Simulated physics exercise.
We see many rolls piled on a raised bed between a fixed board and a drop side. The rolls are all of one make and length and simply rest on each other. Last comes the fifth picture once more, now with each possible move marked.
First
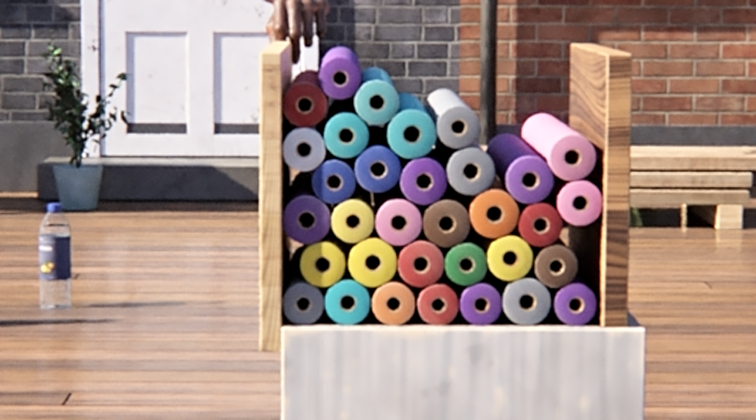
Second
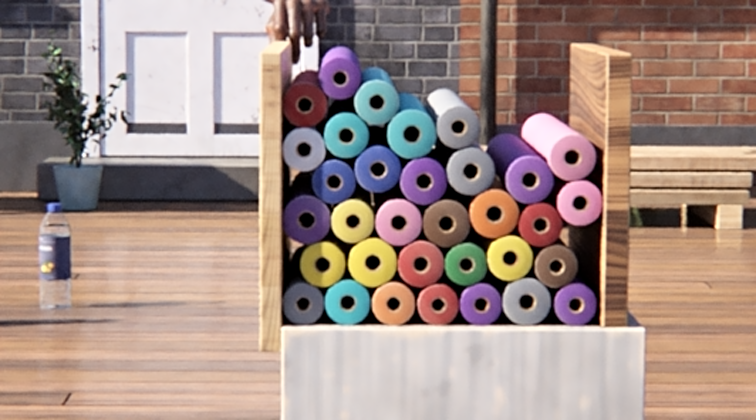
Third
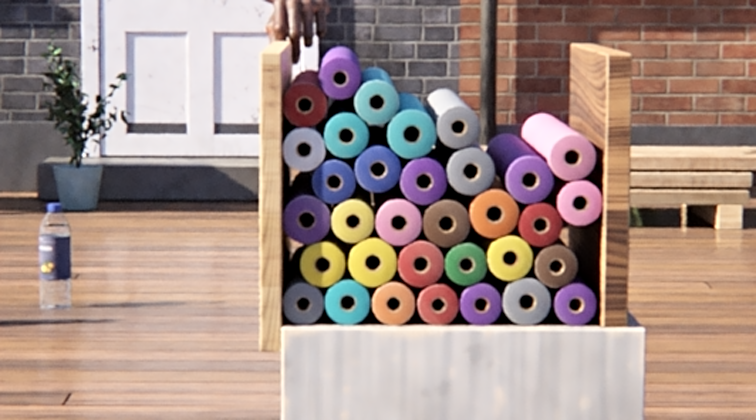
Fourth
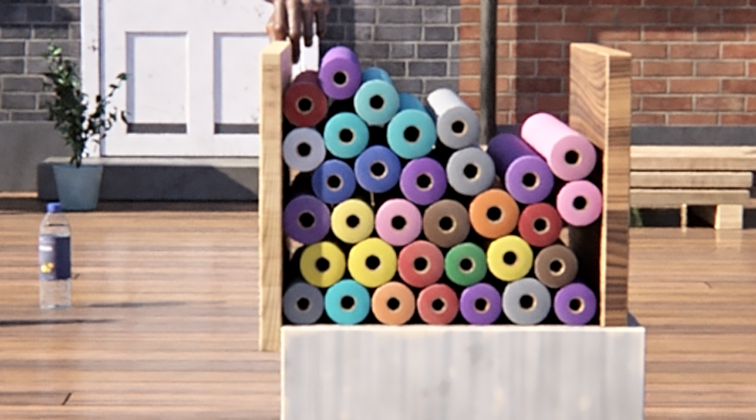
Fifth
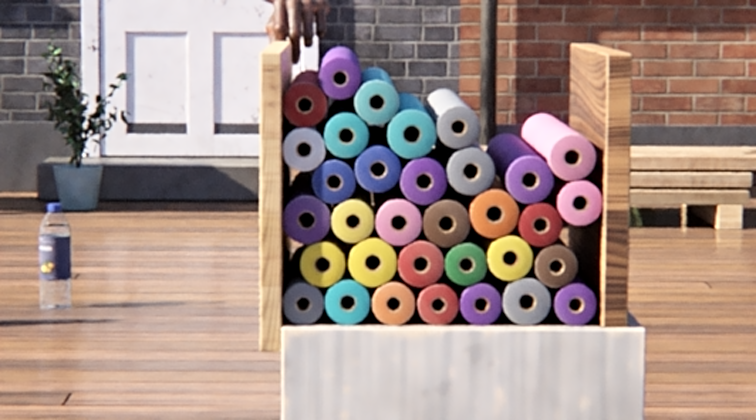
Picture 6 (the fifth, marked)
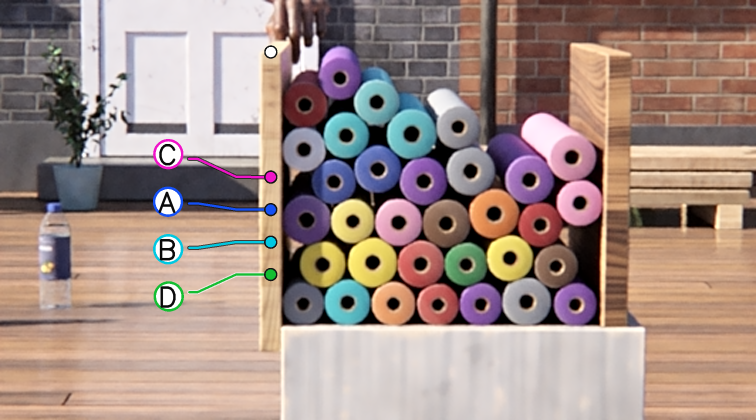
Colourful rolls lying stacked in a wooden-sided holder, staying still while a hand rests at the top of the left board.
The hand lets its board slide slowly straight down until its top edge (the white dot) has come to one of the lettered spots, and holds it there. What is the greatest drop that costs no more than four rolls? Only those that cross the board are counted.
Mark B is as low as it can go.
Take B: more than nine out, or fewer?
Fewer than nine.
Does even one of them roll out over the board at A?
Yes.
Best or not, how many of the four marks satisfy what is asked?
Three of them.
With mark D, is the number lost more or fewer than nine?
At D, fewer than nine.
On the marked copy, A at (271, 209); B at (271, 242); C at (271, 177); D at (271, 274); the white dot at (271, 52).
Following B. Soon after the start, top of the board (282, 136).
Later, top of the board (282, 232).
In the end, top of the board (282, 241), four out over the board.
As for the rest, A four out over the board; C two out over the board; D more than four out over the board.
